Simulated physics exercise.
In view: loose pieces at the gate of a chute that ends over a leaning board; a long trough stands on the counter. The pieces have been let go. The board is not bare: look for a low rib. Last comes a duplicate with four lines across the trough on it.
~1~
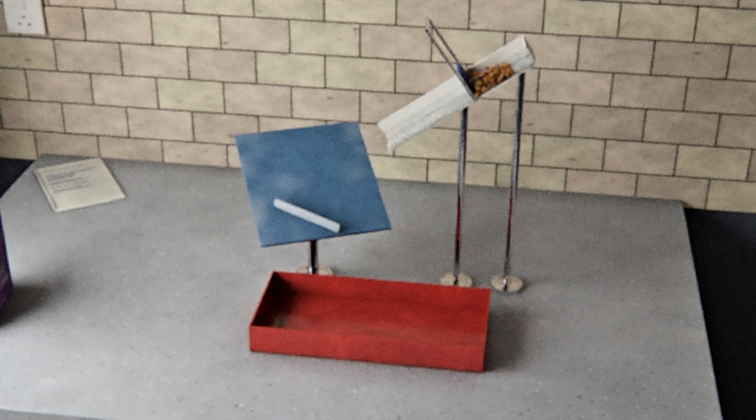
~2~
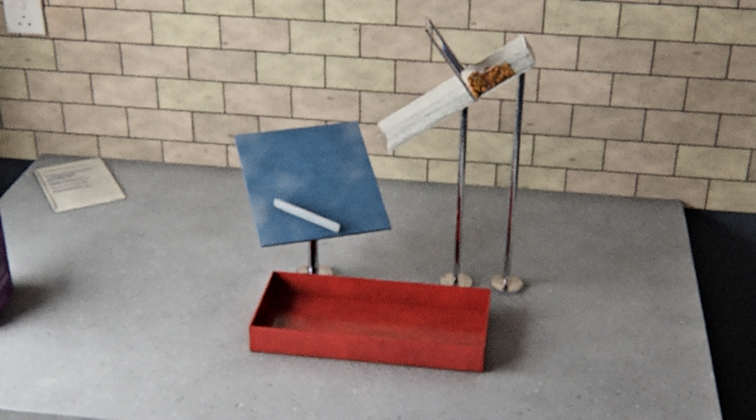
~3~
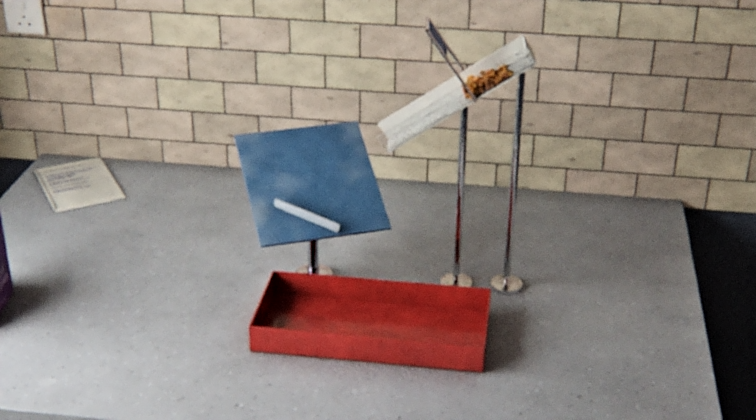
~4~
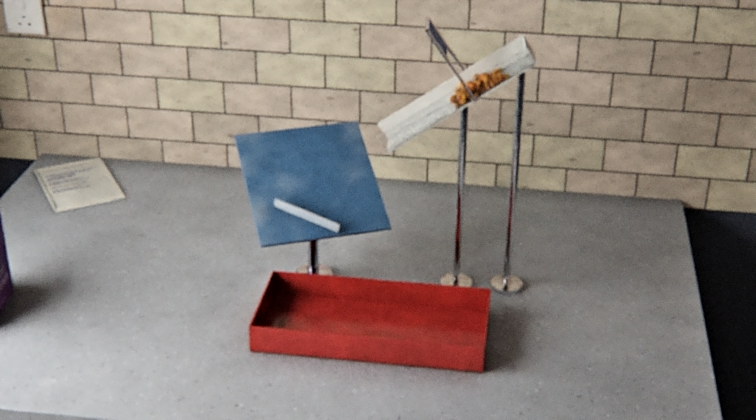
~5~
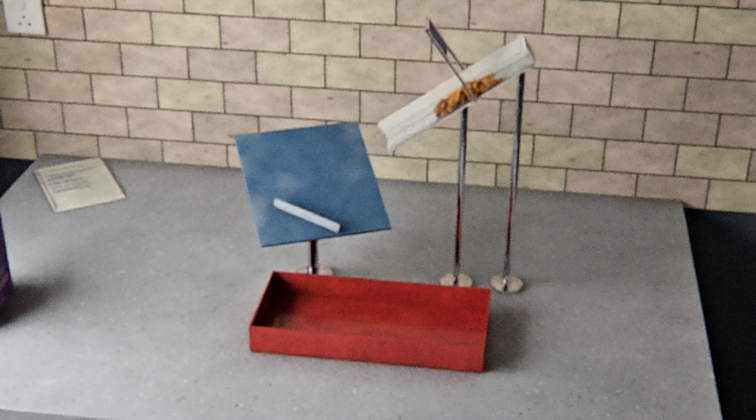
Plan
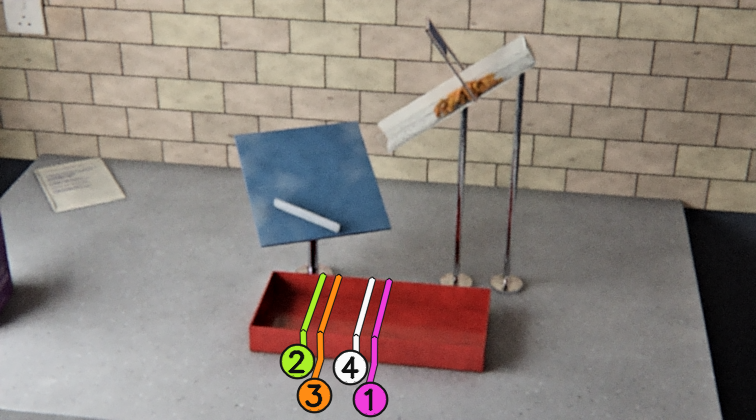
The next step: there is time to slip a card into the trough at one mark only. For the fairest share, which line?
Line 4.
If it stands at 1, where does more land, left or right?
More lands on the left.
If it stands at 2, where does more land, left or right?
More lands on the right.
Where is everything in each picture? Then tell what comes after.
In the first frame, load behind the gate (484, 75), roasted chickpeas; lip of the chute (388, 146), sloping gently.
In the second frame, middle of the board (312, 181), tilted gently; middle of its low edge (327, 237); of its high edge (297, 128).
In the third frame, front corners of the trough (250, 326) and (484, 347), empty; front of the load (467, 96).
In the fourth frame, middle of the load (475, 83); its front (452, 100), roughly a quarter of the way to the lip; rib from (275, 199) to (340, 225).
In the fifth frame, middle of the load (466, 89); its front (436, 110), roughly a third of the way to the lip.
On the marked copy, line 1 crosses the front rim at (374, 338); line 2 crosses the front rim at (303, 331); line 3 crosses the front rim at (320, 333); line 4 crosses the front rim at (356, 336).
With 1, of what is caught, almost all on the left of the divider, about a tenth on the right.
With 2, of what is caught, about a tenth on the left of the divider, almost all on the right.
With 3, of what is caught, about a tenth on the left of the divider, almost all on the right.
With 4, of what is caught, roughly two thirds on the left of the divider, roughly a third on the right.
